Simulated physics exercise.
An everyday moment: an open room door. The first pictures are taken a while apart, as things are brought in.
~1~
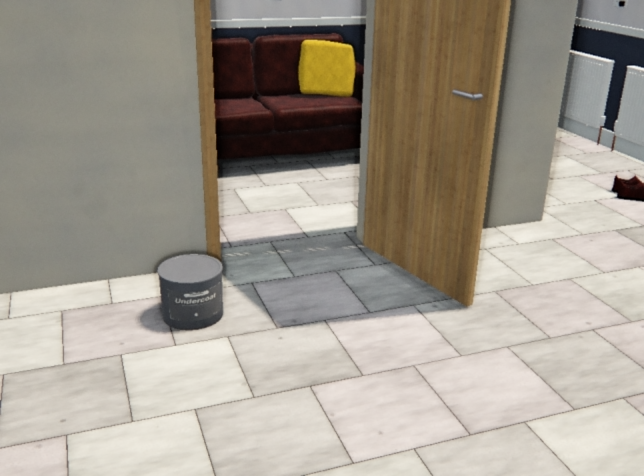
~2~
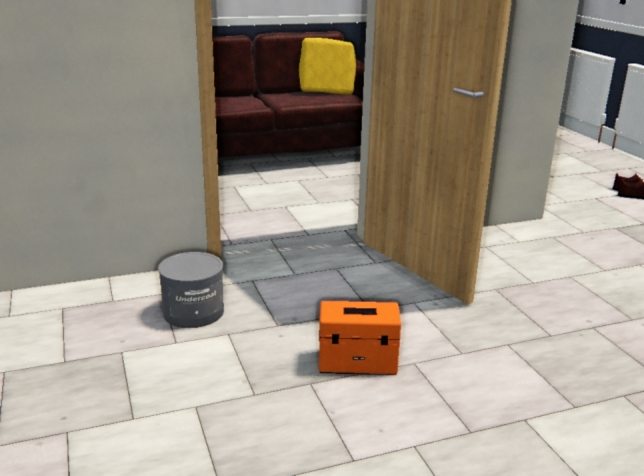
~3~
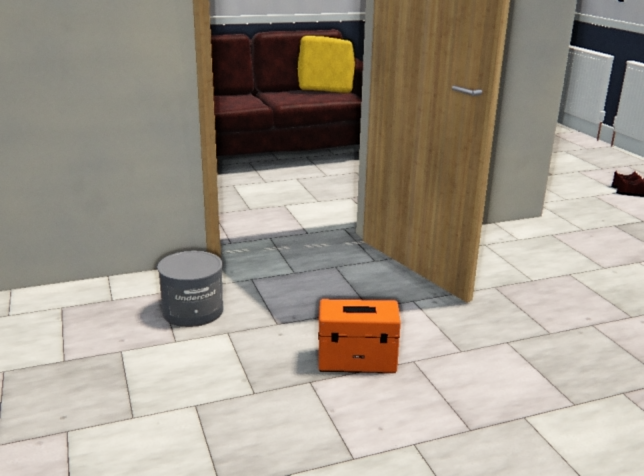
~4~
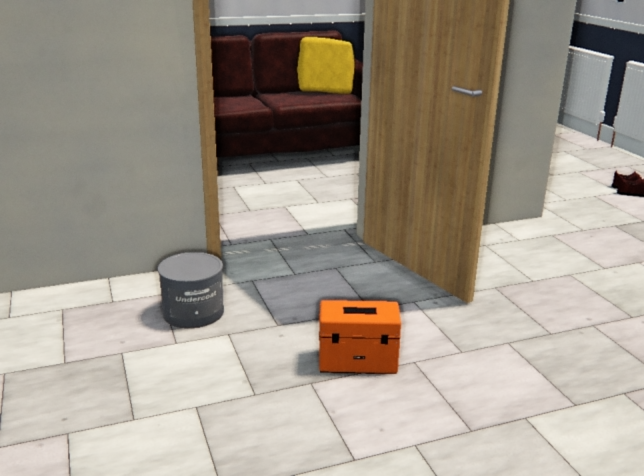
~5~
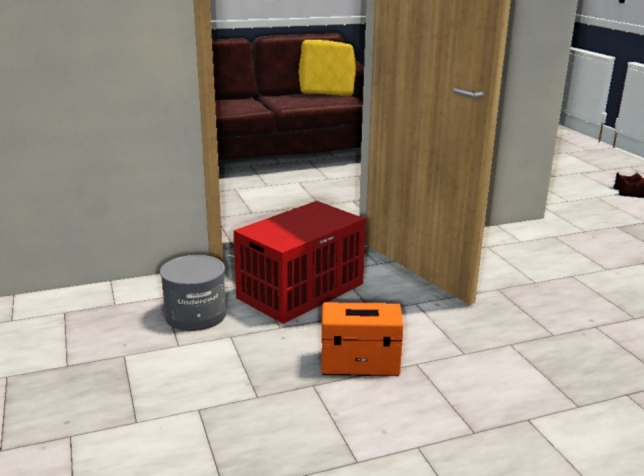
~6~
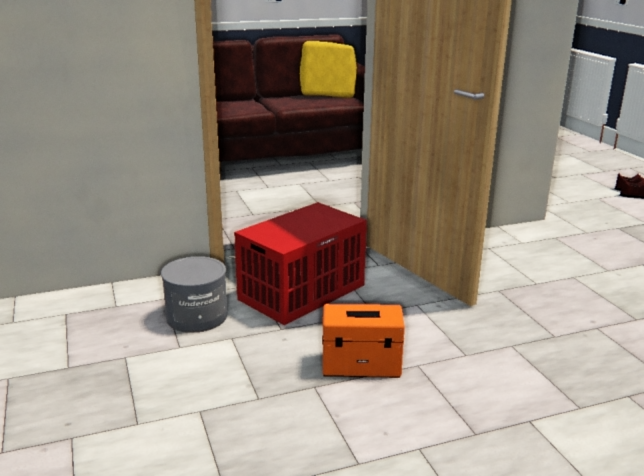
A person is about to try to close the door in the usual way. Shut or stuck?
In the end the door is blocked.
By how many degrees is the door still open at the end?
Some 65° open.
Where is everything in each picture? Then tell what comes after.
Door wide open and still; grey pail (192, 292), in the first frame.
Door wide open and still; grey pail (192, 289); orange toolbox (359, 338), in the second frame.
Door wide open and still; grey pail (192, 288); orange toolbox (358, 336), in the third frame.
Door wide open and still; grey pail (192, 290); orange toolbox (359, 337), in the fourth frame.
Door wide open and still; grey pail (194, 292); orange toolbox (361, 339), in the fifth frame.
Door wide open and still; red chest (302, 260); grey pail (195, 294), in the sixth frame.
Then, 0.30 s after the last picture, open by 97°.
Then, 0.50 s after the last picture, open by 82°.
Then, 0.60 s after the last picture, open by 73°.
Then, 0.80 s after the last picture, open by 63°; red chest slid a little near (297, 260).
At rest, open by 63°; all 3 in place. Seen from the same camera at the end, red chest near (297, 260).
